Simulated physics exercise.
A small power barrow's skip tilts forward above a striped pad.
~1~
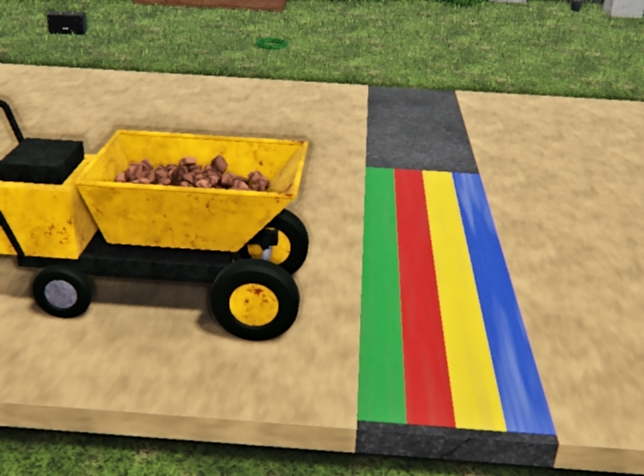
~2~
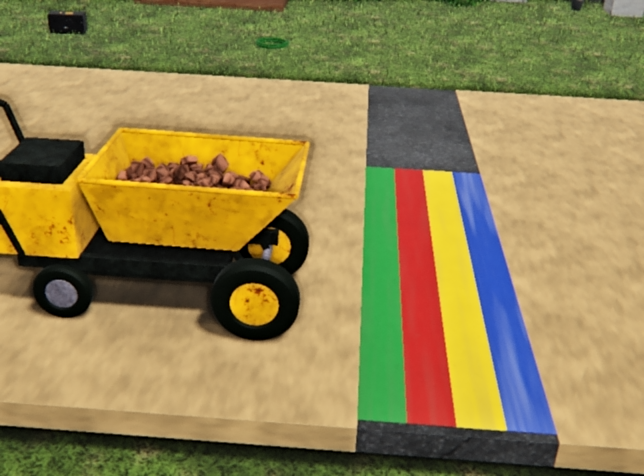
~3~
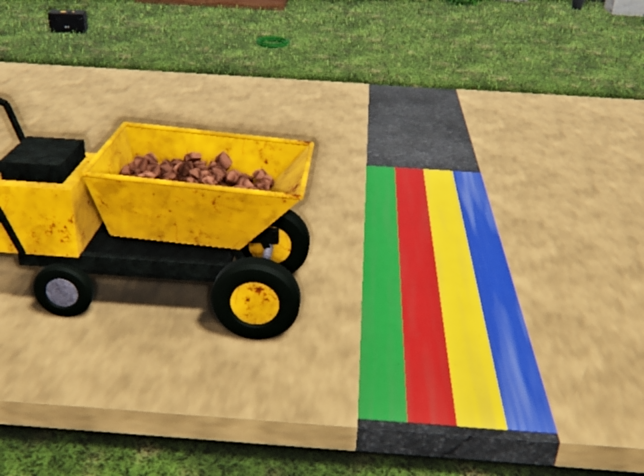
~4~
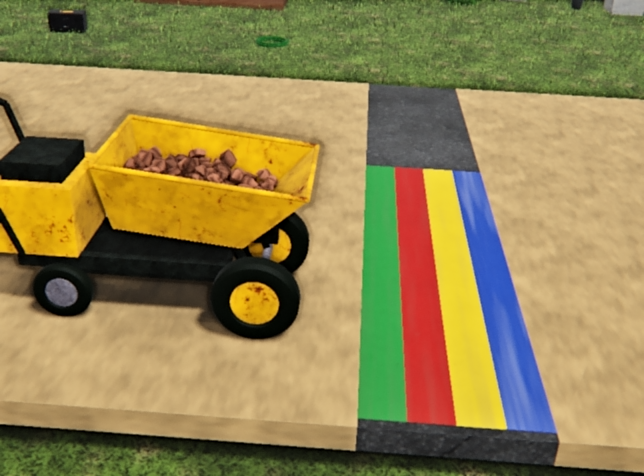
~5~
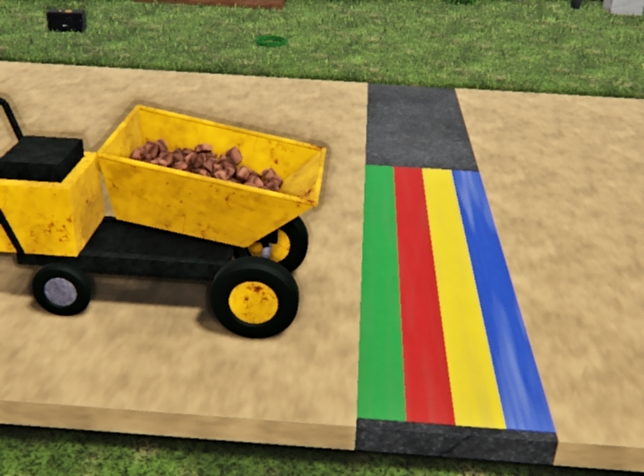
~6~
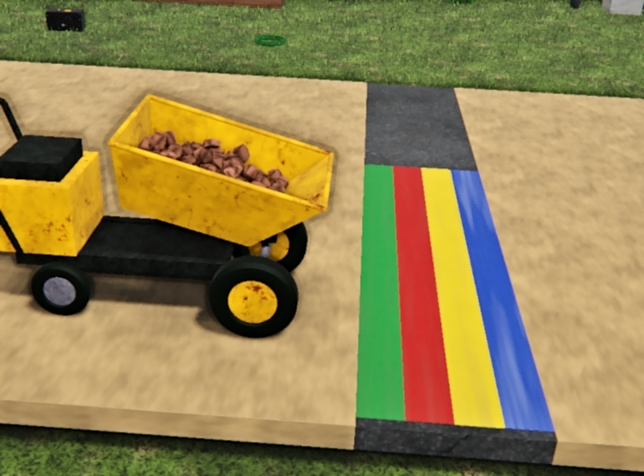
On a sandy slab beside grass, a small yellow barrow loaded with brown lumps stood left of a green, red, yellow and blue striped pad, then its skip gradually tilted forward to the right.
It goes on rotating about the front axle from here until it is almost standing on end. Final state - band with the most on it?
Red band.
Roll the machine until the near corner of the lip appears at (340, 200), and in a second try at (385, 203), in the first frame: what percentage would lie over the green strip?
The first stop gives 0 per cent; the second gives 0 per cent.
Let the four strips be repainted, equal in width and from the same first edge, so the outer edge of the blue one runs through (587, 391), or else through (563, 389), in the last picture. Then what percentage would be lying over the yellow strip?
Shares: 20 %; then 20 %.
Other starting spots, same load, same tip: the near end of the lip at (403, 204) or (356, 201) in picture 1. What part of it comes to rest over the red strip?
You'd see around 0 per cent the first time and around 10 per cent the second.
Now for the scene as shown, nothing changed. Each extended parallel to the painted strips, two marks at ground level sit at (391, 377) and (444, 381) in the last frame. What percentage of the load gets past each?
First 80 in a hundred, second 40 in a hundred.
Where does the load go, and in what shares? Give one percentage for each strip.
About: Green strip 20, red strip 35, yellow strip 25, blue strip 15 per cent.
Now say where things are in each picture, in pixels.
The first frame shows lip of the skip (294, 197), level; top of the load (182, 187), lumps of rubble; green strip (381, 374); red strip (427, 378); yellow strip (473, 381); blue strip (519, 384).
The second frame shows lip of the skip (296, 197), level; top of the load (184, 186).
The third frame shows lip of the skip (301, 198), tipped barely; top of the load (187, 183).
The fourth frame shows lip of the skip (307, 200), tipped a little; top of the load (192, 179).
The fifth frame shows lip of the skip (315, 204), tipped a little; top of the load (178, 168).
The sixth frame shows lip of the skip (324, 209), tipped clearly; top of the load (187, 162); green strip (380, 372); red strip (426, 375); yellow strip (472, 378); blue strip (518, 381).
Just after the last frame, skip tipped steeply; every one in the skip.
A moment on, skip tipped right over; the larger part in the skip; about a tenth over the green strip; about a tenth over the red strip.
Further on, skip tipped right over; about a tenth in the skip; about a tenth over the green strip; roughly a third over the red strip; roughly a quarter over the yellow strip; about a tenth over the blue strip; just a few off the paint.
When it is over, skip tipped right over; about a tenth in the skip; roughly a quarter over the green strip; roughly a third over the red strip; roughly a quarter over the yellow strip; about a tenth over the blue strip; just a few off the paint.
